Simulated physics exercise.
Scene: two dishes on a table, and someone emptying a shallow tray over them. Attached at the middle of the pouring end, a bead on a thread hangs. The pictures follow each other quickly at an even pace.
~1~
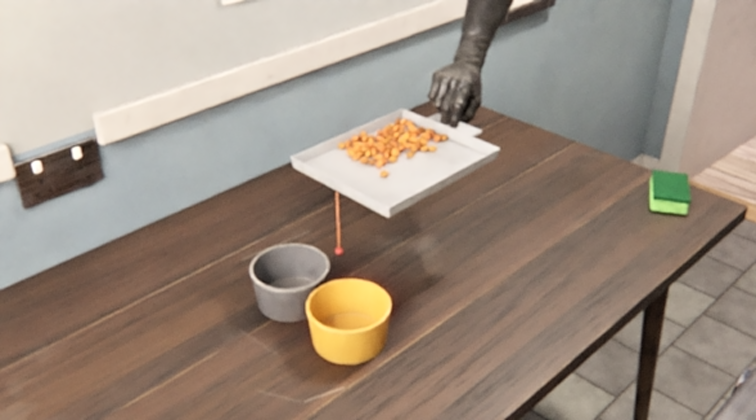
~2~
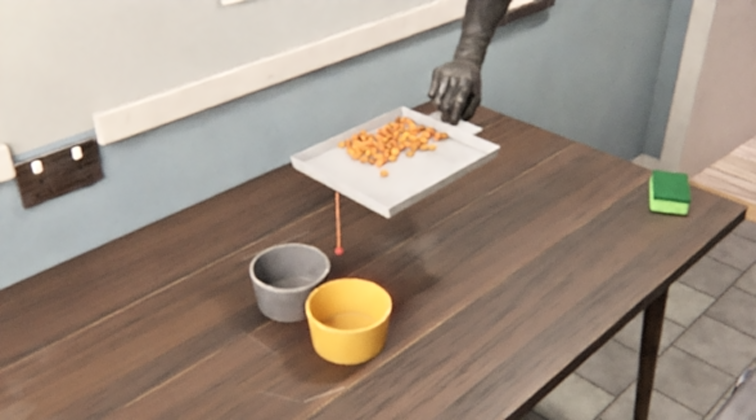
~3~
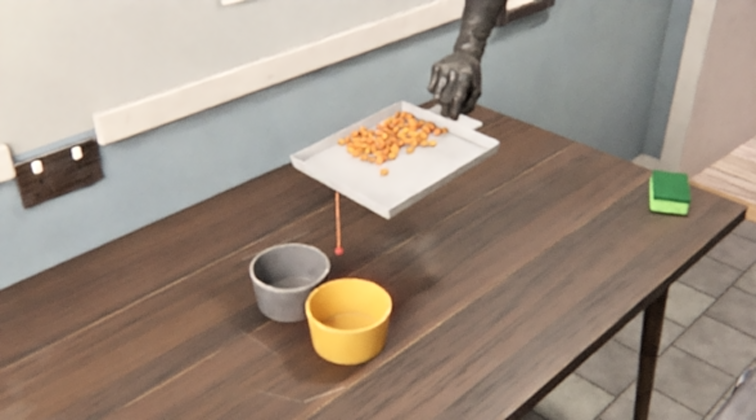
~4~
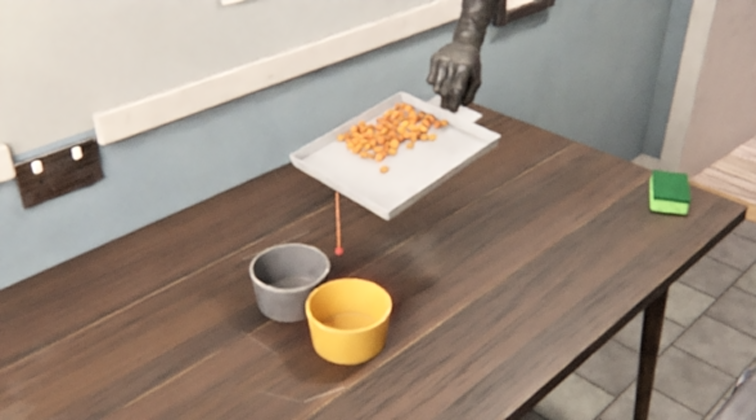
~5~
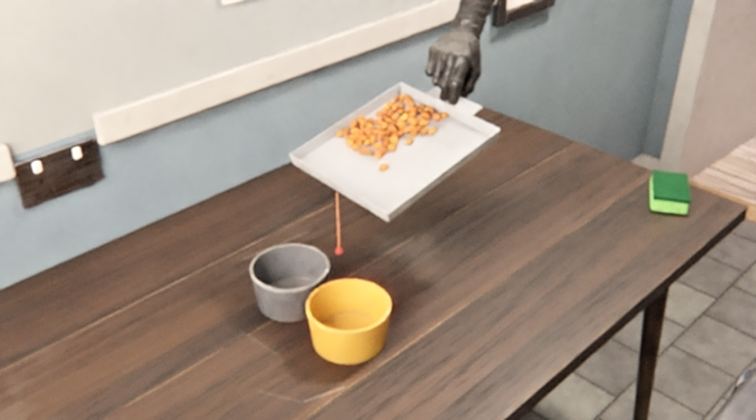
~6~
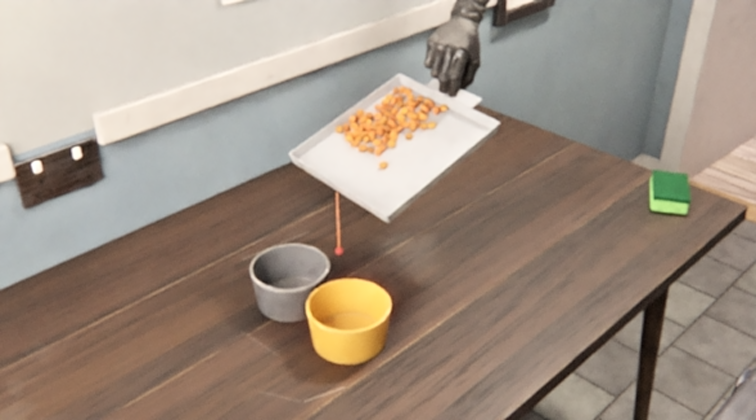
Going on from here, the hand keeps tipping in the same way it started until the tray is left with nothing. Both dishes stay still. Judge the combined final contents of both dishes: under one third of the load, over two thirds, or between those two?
Between the two of them they take in a middle share, a third to two thirds.
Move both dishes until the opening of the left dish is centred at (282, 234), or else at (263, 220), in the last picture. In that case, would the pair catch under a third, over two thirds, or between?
In the middle band; below one third.
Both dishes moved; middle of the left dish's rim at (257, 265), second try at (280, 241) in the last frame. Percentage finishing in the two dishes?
It would be roughly 20 per cent, followed by roughly 60 per cent.
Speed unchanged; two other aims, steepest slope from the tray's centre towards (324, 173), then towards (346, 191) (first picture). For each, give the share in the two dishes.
In turn some 20 and 90 per cent.
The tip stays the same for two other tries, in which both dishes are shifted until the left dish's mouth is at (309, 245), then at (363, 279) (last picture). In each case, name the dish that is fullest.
The first arrangement gives the one at right, the second arrangement gives the one at left.
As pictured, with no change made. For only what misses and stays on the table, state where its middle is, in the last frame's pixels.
Around (376, 310).
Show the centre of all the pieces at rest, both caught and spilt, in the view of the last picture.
Once it all stops, the middle lies near (351, 326).
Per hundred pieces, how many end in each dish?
Final split: Left dish some 10 per cent, right dish some 50 per cent.
Soon after the last picture, tray tipped steeply; nearly all on the tray; a small part in the air.
A little later, tray tipped right over; about half on the tray; about a quarter in the right dish; a small part outside both; a small part in the air.
Later still, tray tipped past a quarter turn; about half in the right dish; a small part in the left dish; about half outside both.
At rest, tray tipped past a quarter turn; about half in the right dish; a small part in the left dish; about half outside both.
